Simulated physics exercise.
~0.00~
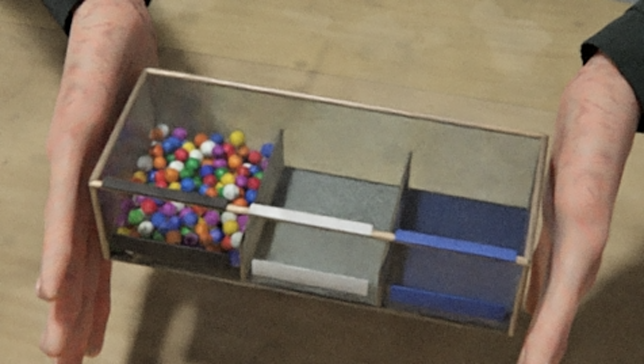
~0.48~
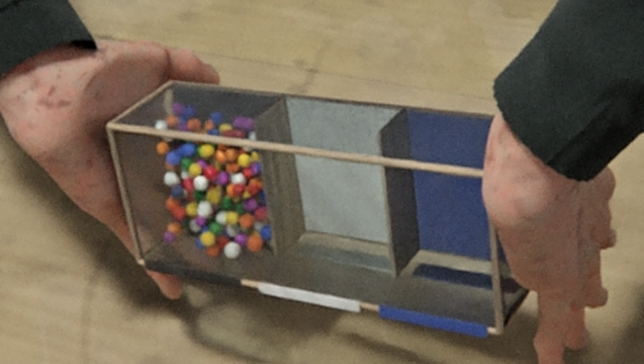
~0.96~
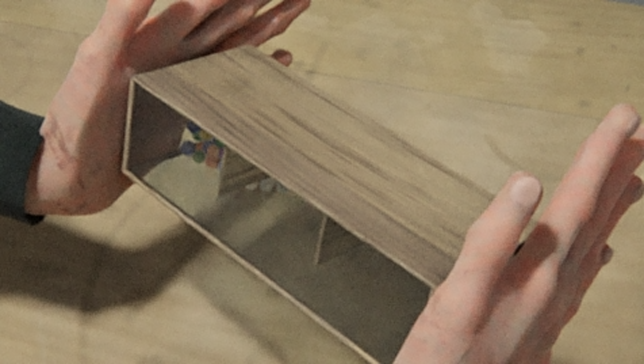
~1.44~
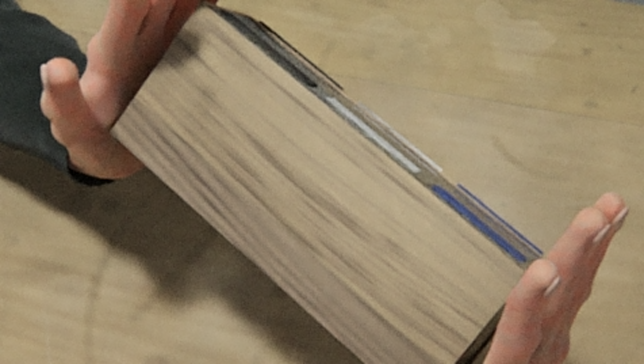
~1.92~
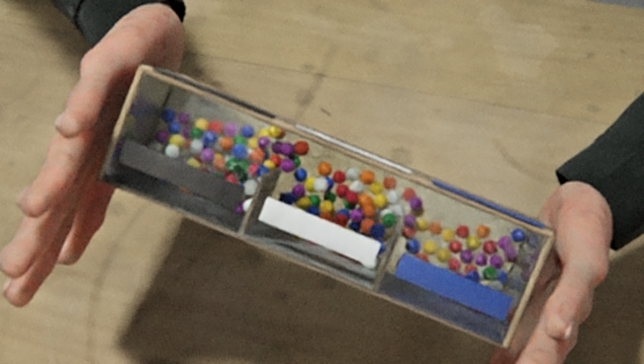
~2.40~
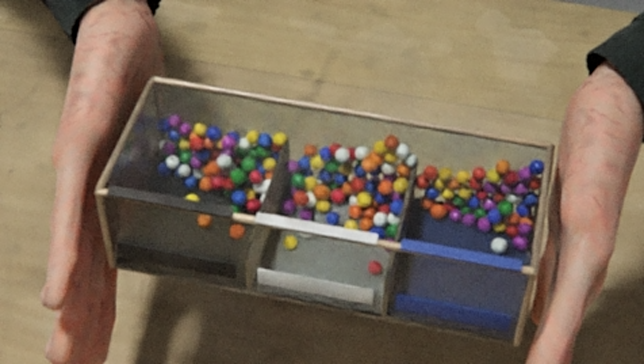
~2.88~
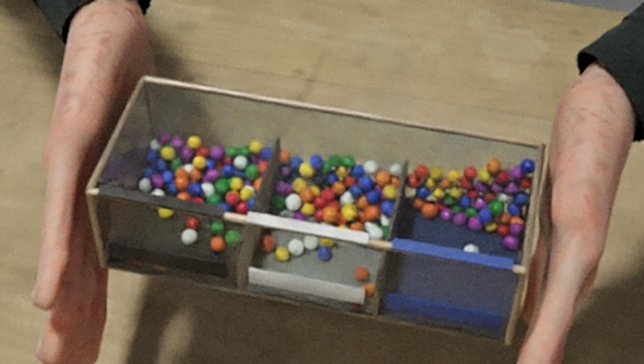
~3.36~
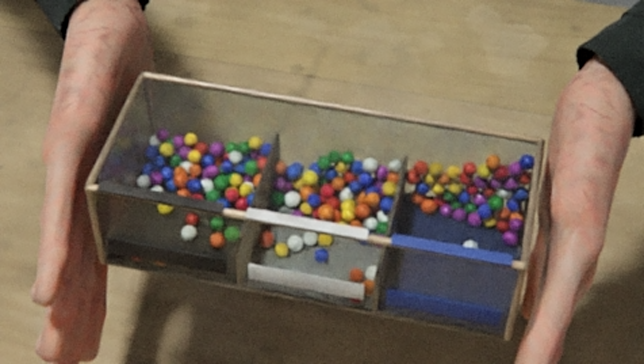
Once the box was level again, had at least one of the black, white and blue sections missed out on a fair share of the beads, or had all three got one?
All three sections got a fair share of the beads. The black and white ones held the most, and the blue one held somewhat fewer but still a good pile.
